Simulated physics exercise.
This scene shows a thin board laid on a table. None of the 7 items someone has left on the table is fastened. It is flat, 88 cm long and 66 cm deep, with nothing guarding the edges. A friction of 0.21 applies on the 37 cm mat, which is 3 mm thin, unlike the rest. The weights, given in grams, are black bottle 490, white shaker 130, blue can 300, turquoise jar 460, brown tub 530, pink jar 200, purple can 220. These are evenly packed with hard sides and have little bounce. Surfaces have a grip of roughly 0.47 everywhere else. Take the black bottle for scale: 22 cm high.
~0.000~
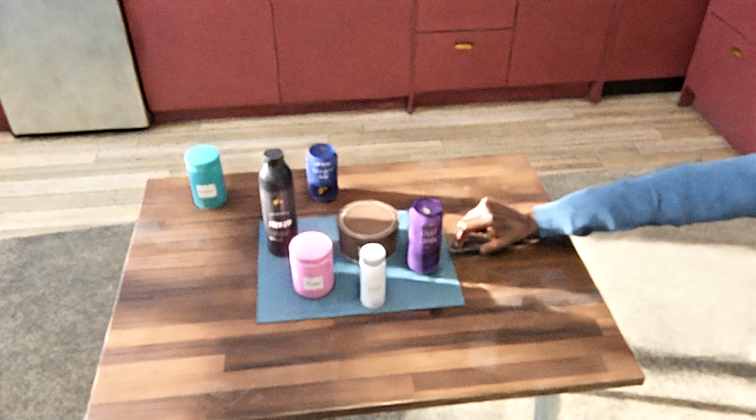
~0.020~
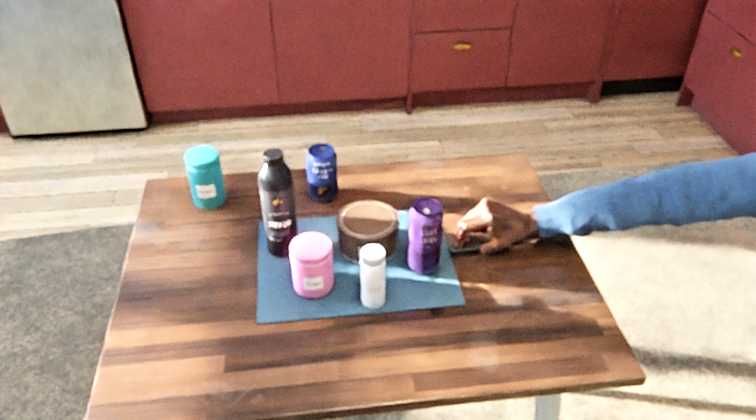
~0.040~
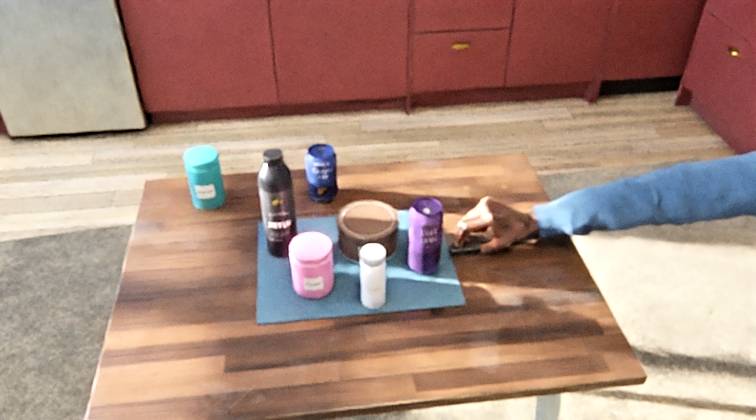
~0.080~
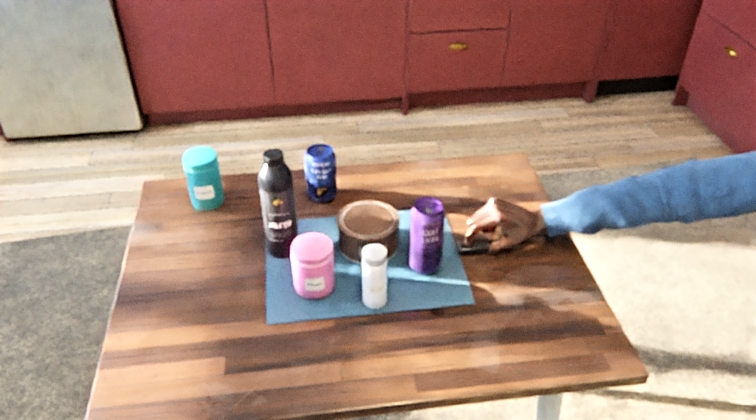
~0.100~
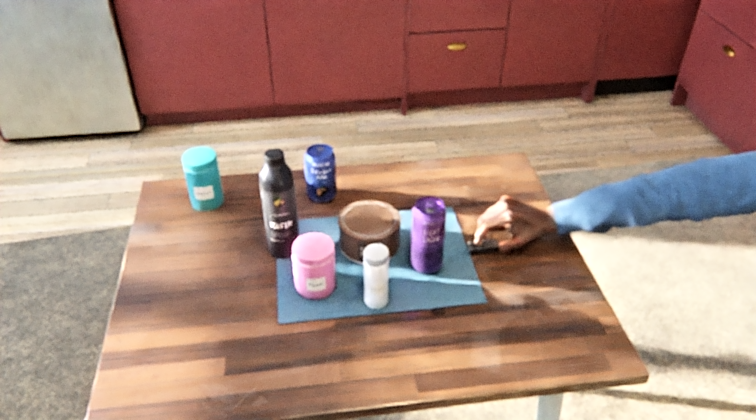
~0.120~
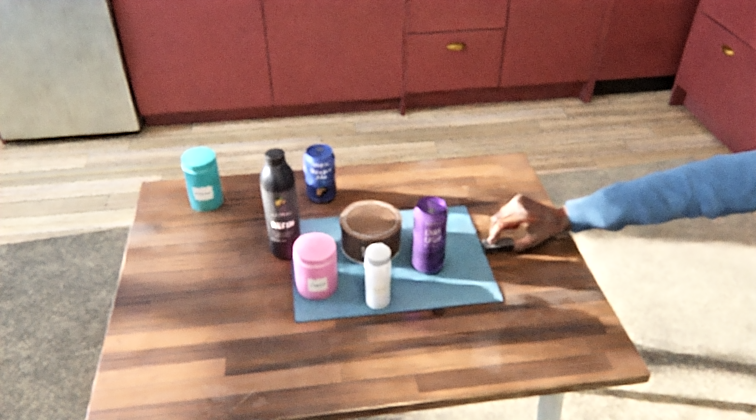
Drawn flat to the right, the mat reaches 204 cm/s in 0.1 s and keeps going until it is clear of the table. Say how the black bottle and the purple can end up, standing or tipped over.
Outcome: The black bottle holds its pose. The purple can is overset.
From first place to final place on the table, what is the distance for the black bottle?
Around 1 centimetres.
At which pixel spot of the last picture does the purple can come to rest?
It settles at around (524, 248).
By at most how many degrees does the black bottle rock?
At most 4 degrees.
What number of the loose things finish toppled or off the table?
2.
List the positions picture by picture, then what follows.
In the first picture, 0 cm of pull; black bottle (279, 203); purple can (425, 238).
In the second picture, 0 cm of pull; turquoise jar (206, 178); brown tub (368, 232).
In the third picture, 0 cm of pull; pink jar (312, 266); white shaker (373, 277).
In the fourth picture, 2 cm of pull; blue can (321, 174); turquoise jar (204, 179).
In the fifth picture, 4 cm of pull; brown tub (370, 232); pink jar (315, 266).
In the sixth picture, 7 cm of pull; black bottle (281, 204); purple can (430, 237).
After 0.22 s, 27 cm of pull; black bottle 4° off upright near (289, 204); purple can moved 3 cm near (444, 235); white shaker moved 3 cm.
After 0.42 s, 67 cm of pull; purple can 14° off upright near (481, 231); white shaker 21° off upright; brown tub moved 6 cm.
After 0.62 s, 92 cm of pull; purple can 28° off upright near (491, 230); white shaker 55° off upright; brown tub moved 6 cm.
In the end (1.3 s), toppled on the table, white shaker and purple can; the other 5 under 6 cm from the start. At the end, from the last picture's camera, black bottle near (285, 205), purple can near (524, 248).
